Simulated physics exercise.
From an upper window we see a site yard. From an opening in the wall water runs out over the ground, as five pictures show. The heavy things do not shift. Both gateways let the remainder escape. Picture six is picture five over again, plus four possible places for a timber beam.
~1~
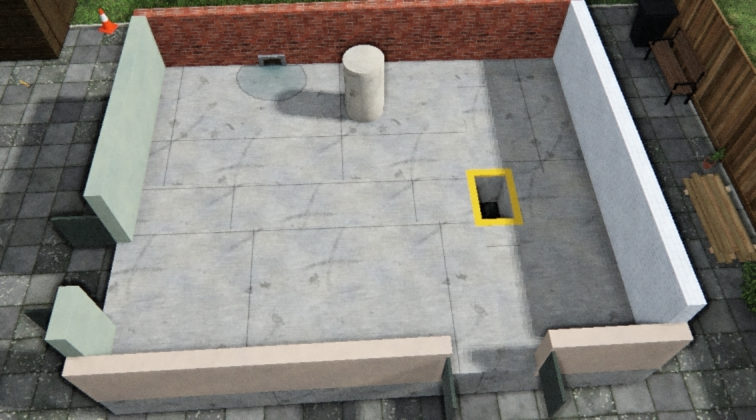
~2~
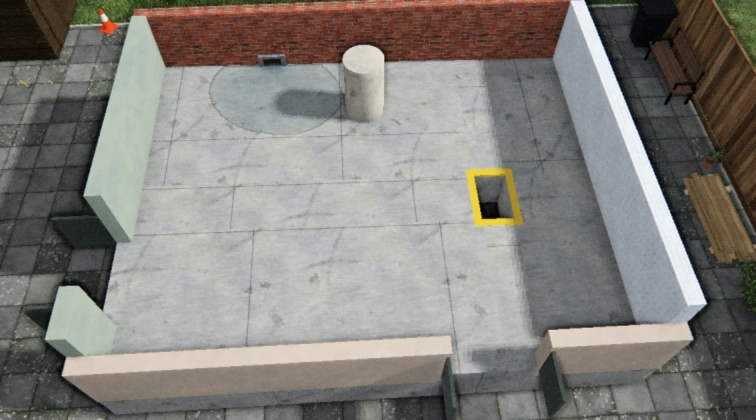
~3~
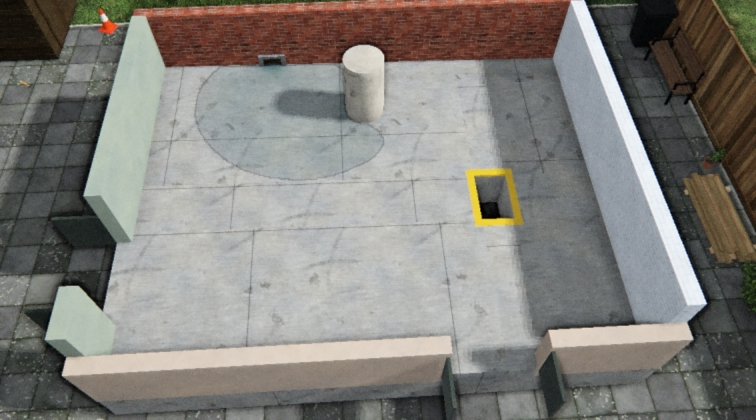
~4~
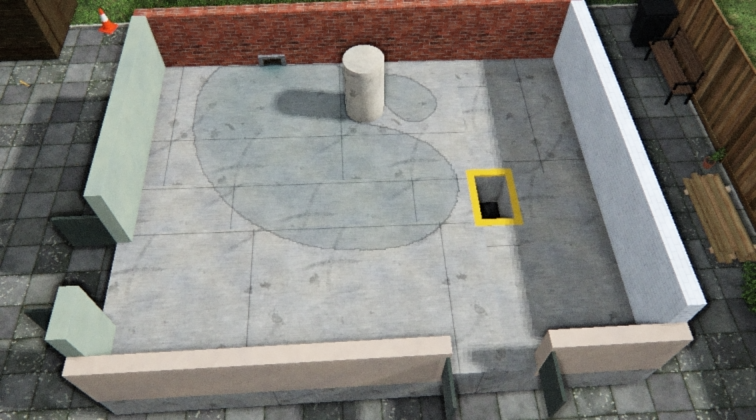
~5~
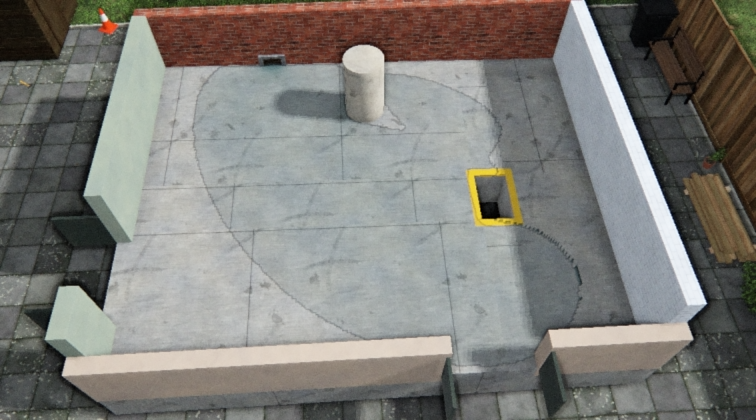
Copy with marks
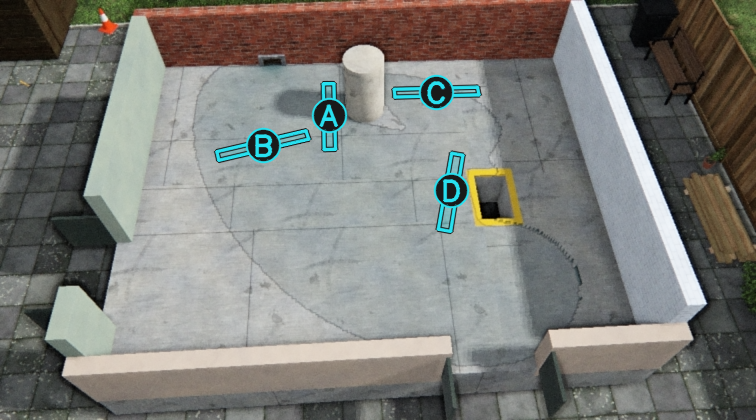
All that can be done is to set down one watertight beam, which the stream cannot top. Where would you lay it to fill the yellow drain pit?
I would pick spot B.
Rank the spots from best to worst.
Best to worst: B, C, A, D.
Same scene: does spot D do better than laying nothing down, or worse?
Worse.
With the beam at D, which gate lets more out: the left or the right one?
The right one.
In cyan, A from (329, 149) to (328, 83); B from (217, 155) to (307, 134); C from (394, 93) to (478, 90); D from (444, 230) to (457, 154).
With A, about 10 % of the stream goes into the yellow drain pit, about 83 % out by the gates.
With B, about 29 % of the stream goes into the yellow drain pit, about 63 % out by the gates.
With C, about 20 % of the stream goes into the yellow drain pit, about 72 % out by the gates.
With D, about 4 % of the stream goes into the yellow drain pit, about 87 % out by the gates.
